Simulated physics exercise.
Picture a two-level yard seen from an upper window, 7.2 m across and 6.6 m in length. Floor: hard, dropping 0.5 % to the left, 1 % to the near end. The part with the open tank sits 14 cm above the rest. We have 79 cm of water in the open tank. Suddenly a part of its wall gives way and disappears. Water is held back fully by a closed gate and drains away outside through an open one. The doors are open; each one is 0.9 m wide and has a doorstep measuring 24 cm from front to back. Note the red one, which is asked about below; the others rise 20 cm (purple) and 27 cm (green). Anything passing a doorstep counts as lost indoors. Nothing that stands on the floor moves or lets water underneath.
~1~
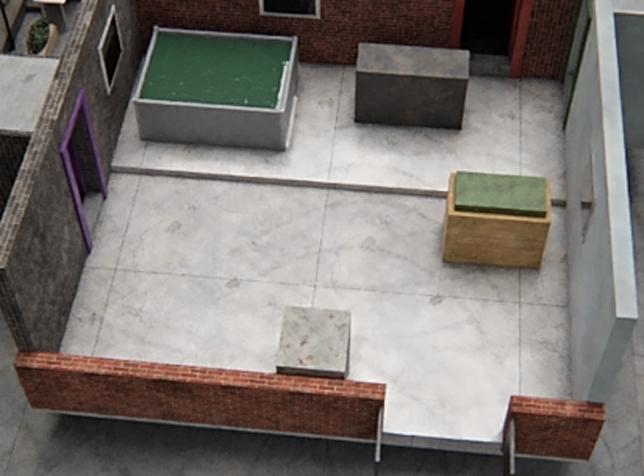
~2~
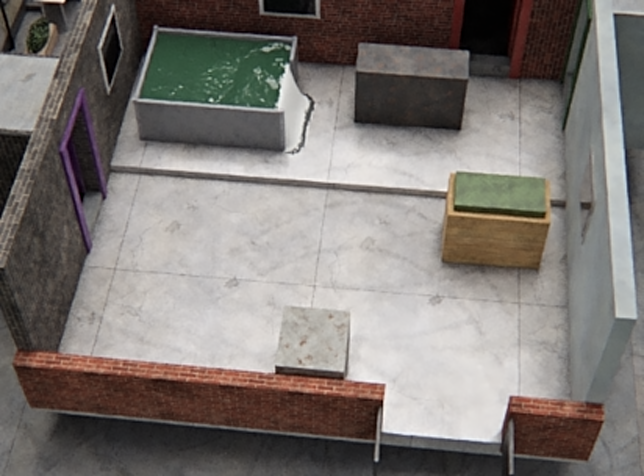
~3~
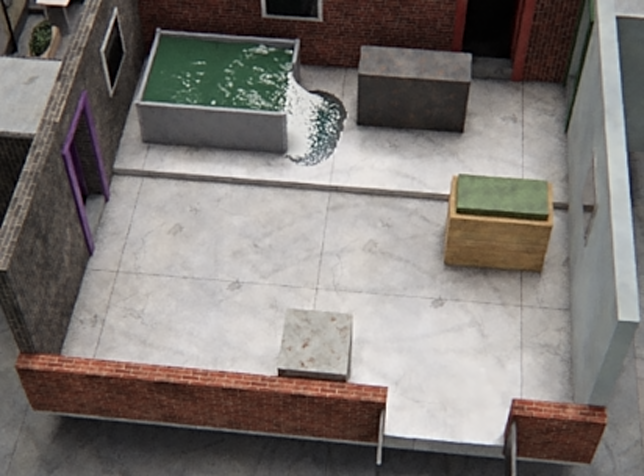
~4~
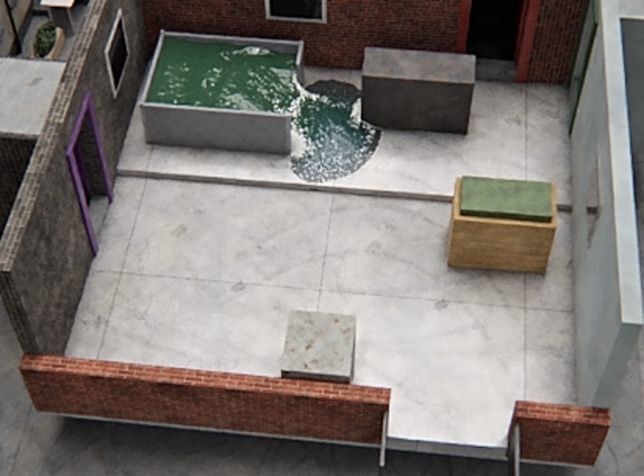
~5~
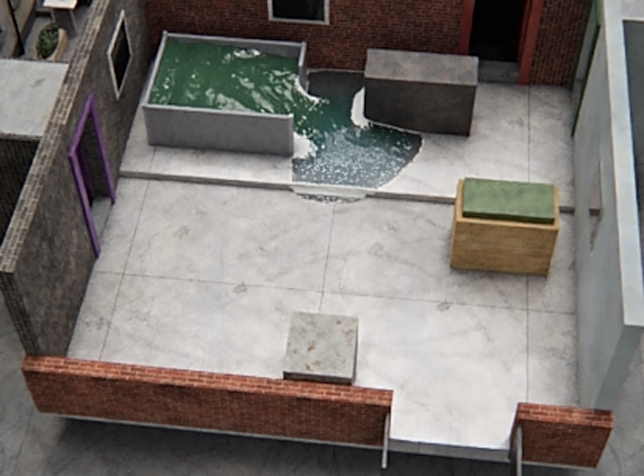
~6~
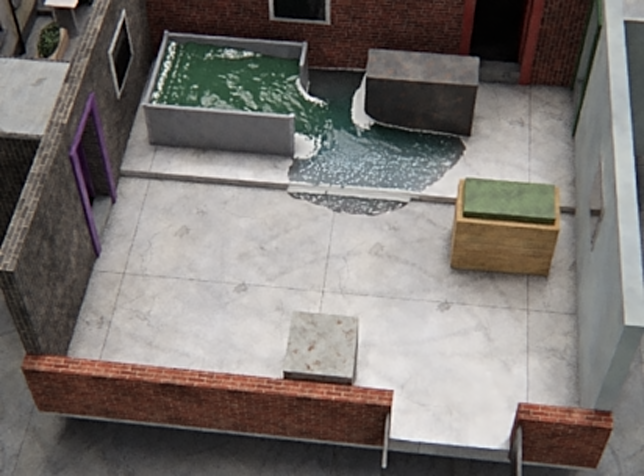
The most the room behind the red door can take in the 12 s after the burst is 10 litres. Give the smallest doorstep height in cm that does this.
Roughly 9.5 cm is needed.
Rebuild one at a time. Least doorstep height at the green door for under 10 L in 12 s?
For green: Close to 14.5 cm.
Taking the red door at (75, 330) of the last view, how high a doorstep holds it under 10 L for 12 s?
8.0 cm.
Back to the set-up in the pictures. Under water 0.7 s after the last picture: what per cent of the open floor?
Wet share: Around 30 %.
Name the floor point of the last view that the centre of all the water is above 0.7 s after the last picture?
I'd say around (288, 125).
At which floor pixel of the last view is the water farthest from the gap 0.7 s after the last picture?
At about (564, 220).
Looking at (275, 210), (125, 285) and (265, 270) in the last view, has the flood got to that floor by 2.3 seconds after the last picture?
Taking the spots one by one: Untouched, untouched, untouched.
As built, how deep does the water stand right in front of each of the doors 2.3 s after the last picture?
Purple door 0 cm, red door 3 cm, green door 19 cm.
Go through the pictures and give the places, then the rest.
The open tank at (218, 72) is whole and still, 79 cm deep; the red door at (489, 29) is dry, in the first frame.
Water pours out at (286, 109) and has run 0.3 m, to (310, 108); about 10 cm deep outside, 79 cm at the back, in the second frame.
The front is at (340, 123), 0.8 m from the gap at (289, 114); 1.0 m2 of floor is wet, 79 cm left at the back, in the third frame.
The gap is at (292, 117), the front 1.4 m out at (374, 143); the back of the open tank holds 79 cm, in the fourth frame.
Water pours out at (295, 119) and has run 2.0 m, to (418, 142); about 7 cm deep outside, 76 cm at the back, in the fifth frame.
Water pours out at (296, 119) and has run 2.7 m, to (460, 148); about 6 cm deep outside, 68 cm at the back; the red door at (499, 36), 3.5 m from the gap, is still 1.3 m from the nearest water, in the sixth frame.
Then, 0.7 s after the last picture water covers 30 % of the floor, deepest (49 cm) near (355, 121); 2 cm at the red door, 0 litres in over its 24 cm doorstep.
Then, 2.3 s after the last picture water covers 55 % of the floor, deepest (36 cm) near (529, 227); 3 cm at the red door, 0 litres in over its 24 cm doorstep.
Then, 11.3 s after the last picture water covers 90 % of the floor, deepest (13 cm) near (482, 223); 4 cm at the red door, 0 litres in over its 24 cm doorstep.
At the red door as built, the water peaked near 14 cm, 4.5 s after the last picture.
With a doorstep of 8 cm, 18 litres would have come in within the 12 s; with 11.5 cm, 4 litres. So under 10 litres takes about 9.5 cm.
